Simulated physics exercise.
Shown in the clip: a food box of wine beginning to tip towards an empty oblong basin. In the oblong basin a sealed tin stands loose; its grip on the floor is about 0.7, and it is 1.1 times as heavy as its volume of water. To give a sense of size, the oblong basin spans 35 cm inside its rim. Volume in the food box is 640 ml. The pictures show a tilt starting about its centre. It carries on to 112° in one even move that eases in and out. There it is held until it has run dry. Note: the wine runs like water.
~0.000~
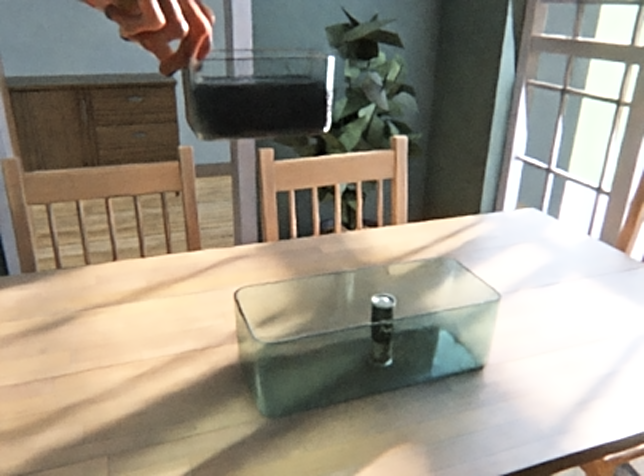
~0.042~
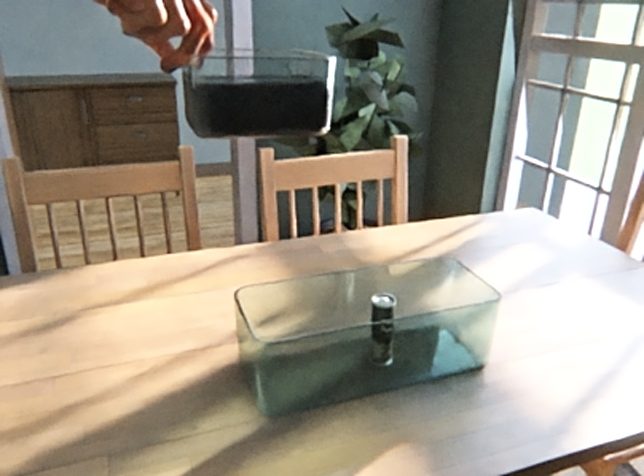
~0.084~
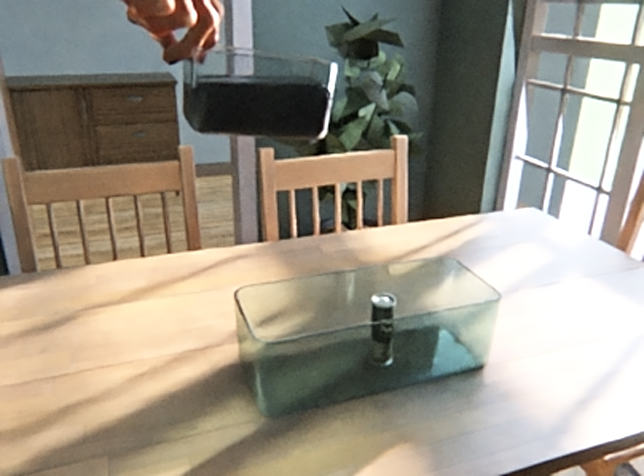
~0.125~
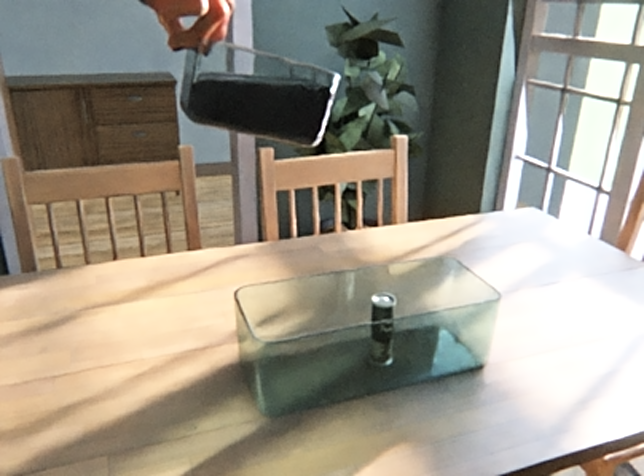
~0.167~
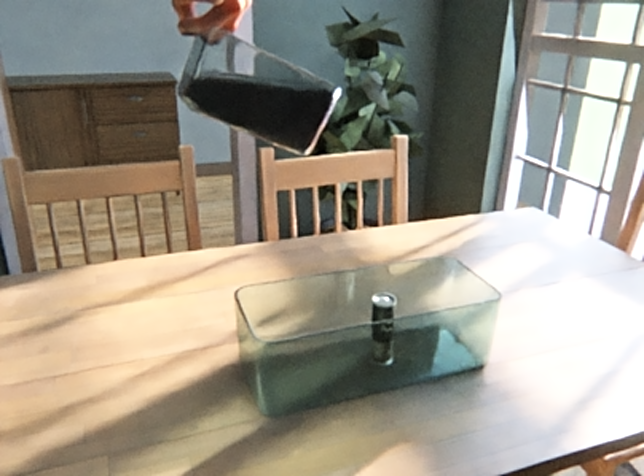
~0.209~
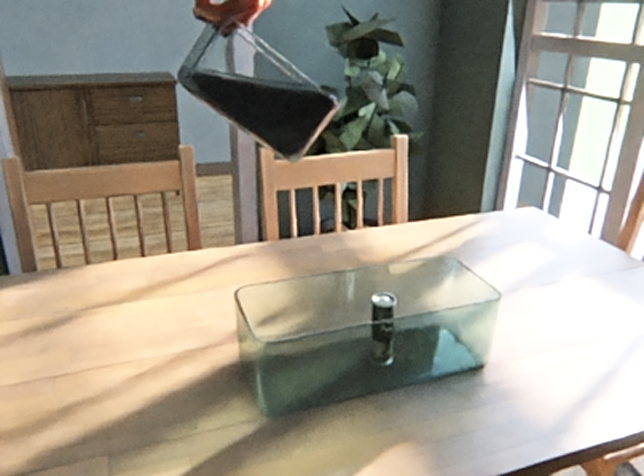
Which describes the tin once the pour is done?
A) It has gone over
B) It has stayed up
It has gone over (A).
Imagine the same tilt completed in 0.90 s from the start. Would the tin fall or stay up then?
The tin stays on its base.
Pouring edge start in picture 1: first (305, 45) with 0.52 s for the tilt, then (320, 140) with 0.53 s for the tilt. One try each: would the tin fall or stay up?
In the first try it comes down; in the second it remains standing.
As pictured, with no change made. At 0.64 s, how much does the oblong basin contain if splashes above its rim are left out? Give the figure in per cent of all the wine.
Looks like about 84 % of the whole amount.
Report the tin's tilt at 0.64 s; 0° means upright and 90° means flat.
5°.
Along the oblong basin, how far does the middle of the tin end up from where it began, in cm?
In the end the tin's centre has shifted about 8.5 centimetres.
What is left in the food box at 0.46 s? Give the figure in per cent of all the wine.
Still held: Roughly 16 % of the total.
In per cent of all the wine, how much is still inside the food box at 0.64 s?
I'd estimate some 2 per cent.
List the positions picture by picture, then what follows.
Tilt 0°; pouring edge (322, 55); surface from (188, 82) to (318, 78); the oblong basin's rim runs from (244, 316) to (476, 277); the tin's top is at (384, 303), in the first frame.
Tilt 2°; pouring edge (323, 57); surface from (188, 81) to (318, 78), in the second frame.
Tilt 7°; pouring edge (325, 63); surface from (189, 79) to (319, 80), in the third frame.
Tilt 15°; pouring edge (328, 73); surface from (189, 78) to (321, 82), in the fourth frame.
Tilt 25°; pouring edge (329, 87); surface from (188, 76) to (324, 85), in the fifth frame.
Tilt 38°; pouring edge (327, 103); surface from (184, 72) to (320, 89); 2 per cent is over the edge, in the sixth frame.
By 0.46 s the tilt is 107° and 17 per cent is still to pour; the tin stands where it began.
By 0.64 s the tilt is 112° and 2 per cent is still to pour; the tin leans 5°.
By 0.82 s the tilt is 112° and 0 per cent is still to pour; the tin leans 19°.
By 1.03 s the tilt is 112° and 0 per cent is still to pour; the tin leans 56°.
At rest the tin lies on its side.
